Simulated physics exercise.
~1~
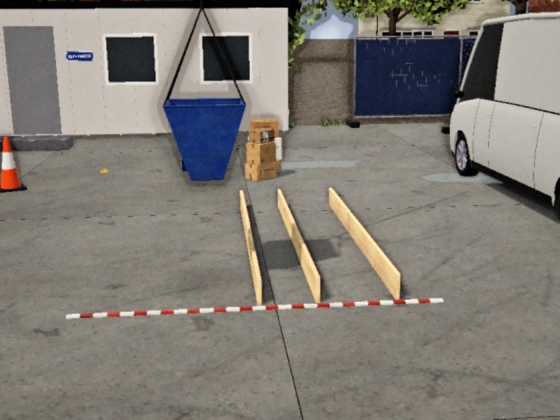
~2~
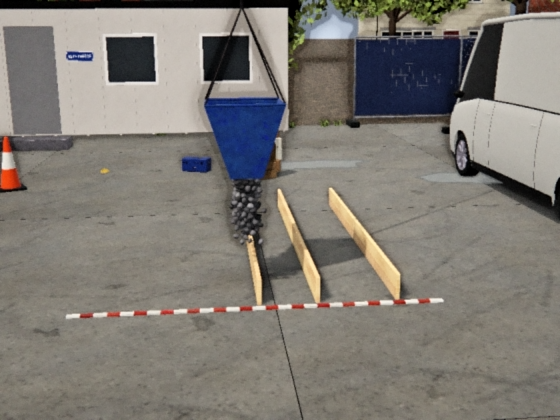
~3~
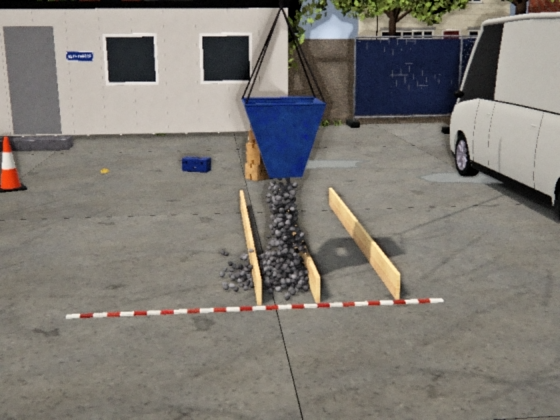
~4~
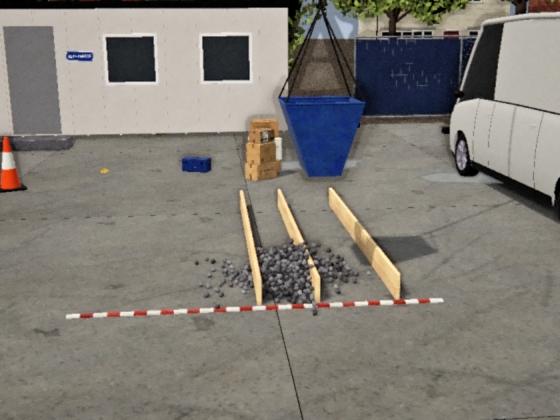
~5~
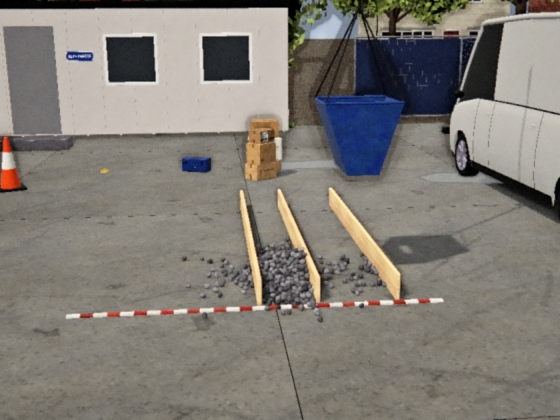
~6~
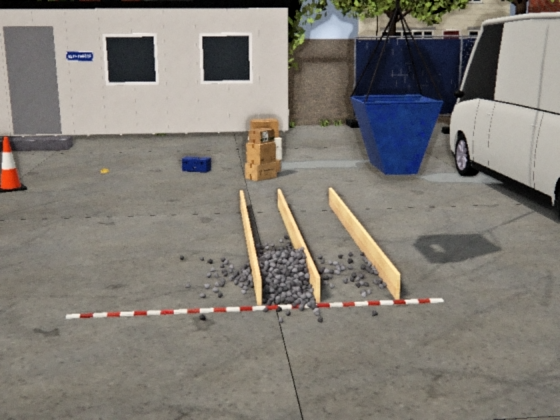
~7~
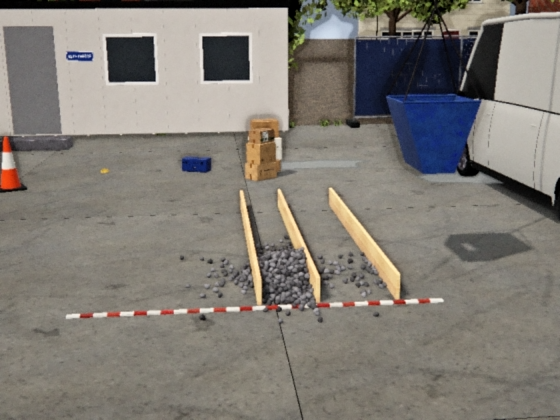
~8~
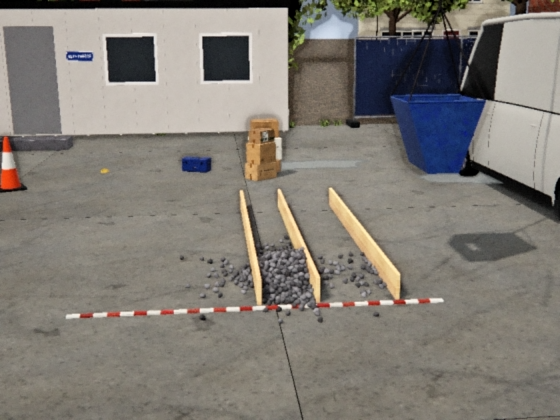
The video shows a blue hopper moving right across a paved yard, pouring grey stones over three wooden boards beside a red-and-white staff. Once empty, it continues toward a white van and stops, leaving most stones between the left and middle boards and some scattered on either side.
